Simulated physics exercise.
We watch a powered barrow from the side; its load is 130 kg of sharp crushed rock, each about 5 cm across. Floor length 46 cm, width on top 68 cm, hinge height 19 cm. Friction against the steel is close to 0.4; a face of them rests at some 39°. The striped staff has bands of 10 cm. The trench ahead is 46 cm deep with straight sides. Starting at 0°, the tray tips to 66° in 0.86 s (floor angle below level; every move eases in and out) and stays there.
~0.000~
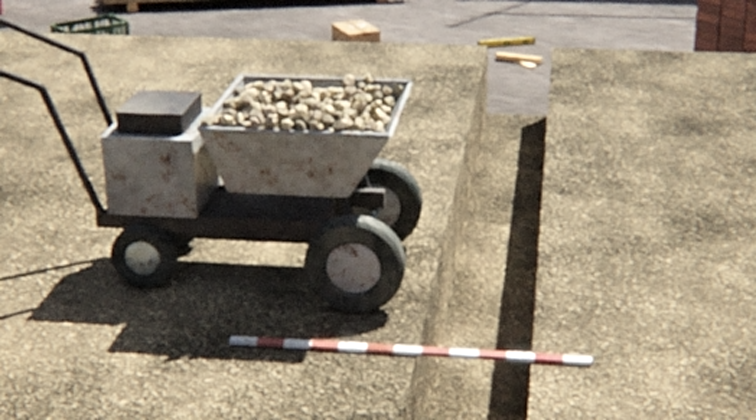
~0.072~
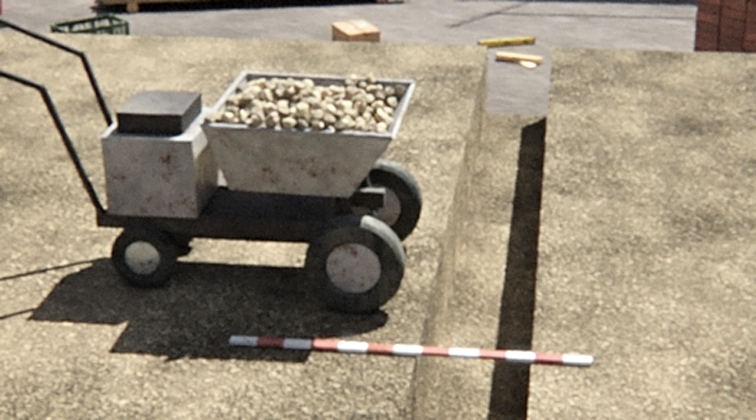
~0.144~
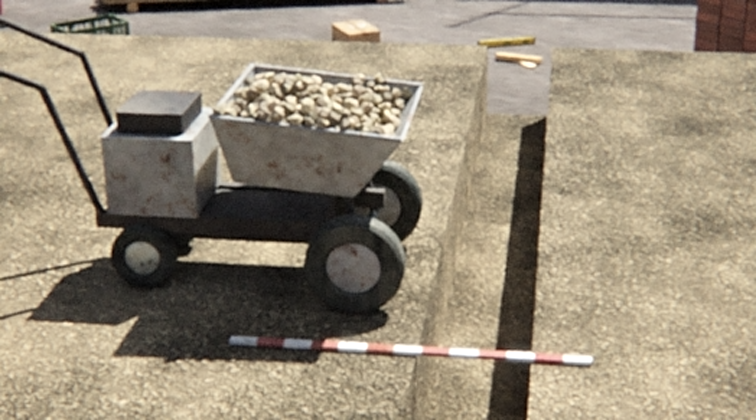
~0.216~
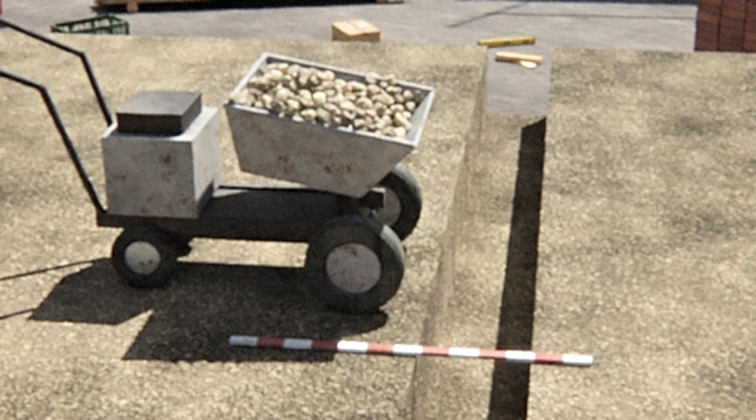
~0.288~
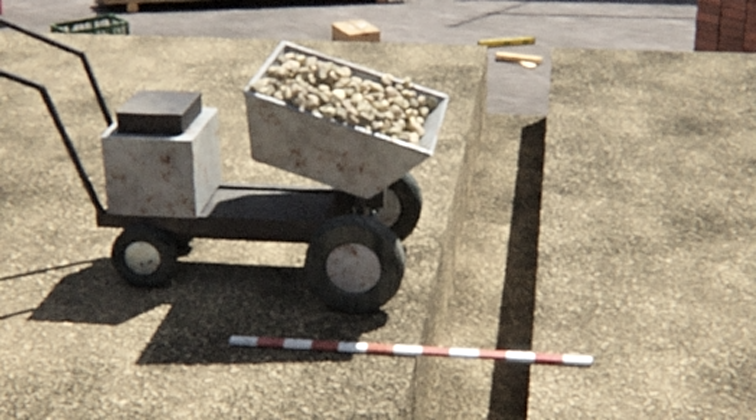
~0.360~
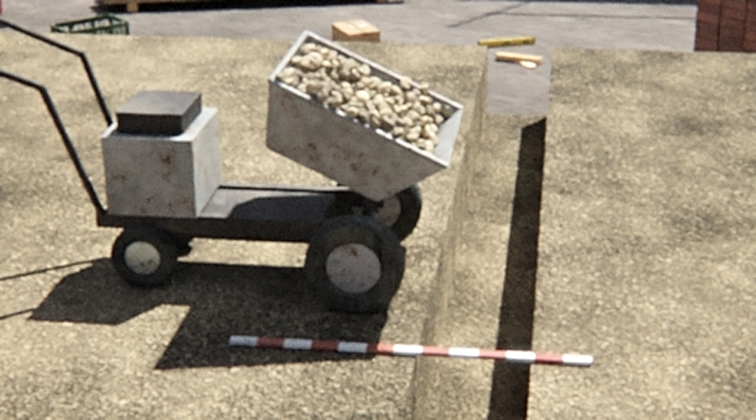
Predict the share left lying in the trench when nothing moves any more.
About 24 per cent.
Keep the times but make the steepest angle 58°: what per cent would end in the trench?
Then about 10 per cent.
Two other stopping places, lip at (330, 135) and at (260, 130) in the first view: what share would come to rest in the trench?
About 55 and 40 per cent.
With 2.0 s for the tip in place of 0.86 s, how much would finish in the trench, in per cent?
Then about 30 per cent.
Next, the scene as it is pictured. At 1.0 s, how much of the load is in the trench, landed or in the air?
Some 5 per cent.
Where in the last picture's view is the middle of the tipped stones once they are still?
Near (555, 285).
After 0.6 s the floor is at 55°; 100 % in the tray; the foremost stones are at (493, 179).
After 1.0 s the floor is at 66°; 76 % in the tray, 6 % in the trench, 18 % past the trench; the foremost stones are at (603, 289).
After 1.3 s the floor is at 66°; 54 % in the tray, 13 % in the trench, 33 % past the trench; the foremost stones are at (701, 272).
After 3.3 s the floor is at 66°; 45 % in the tray, 24 % in the trench, 32 % past the trench; the foremost stones are at (740, 268).
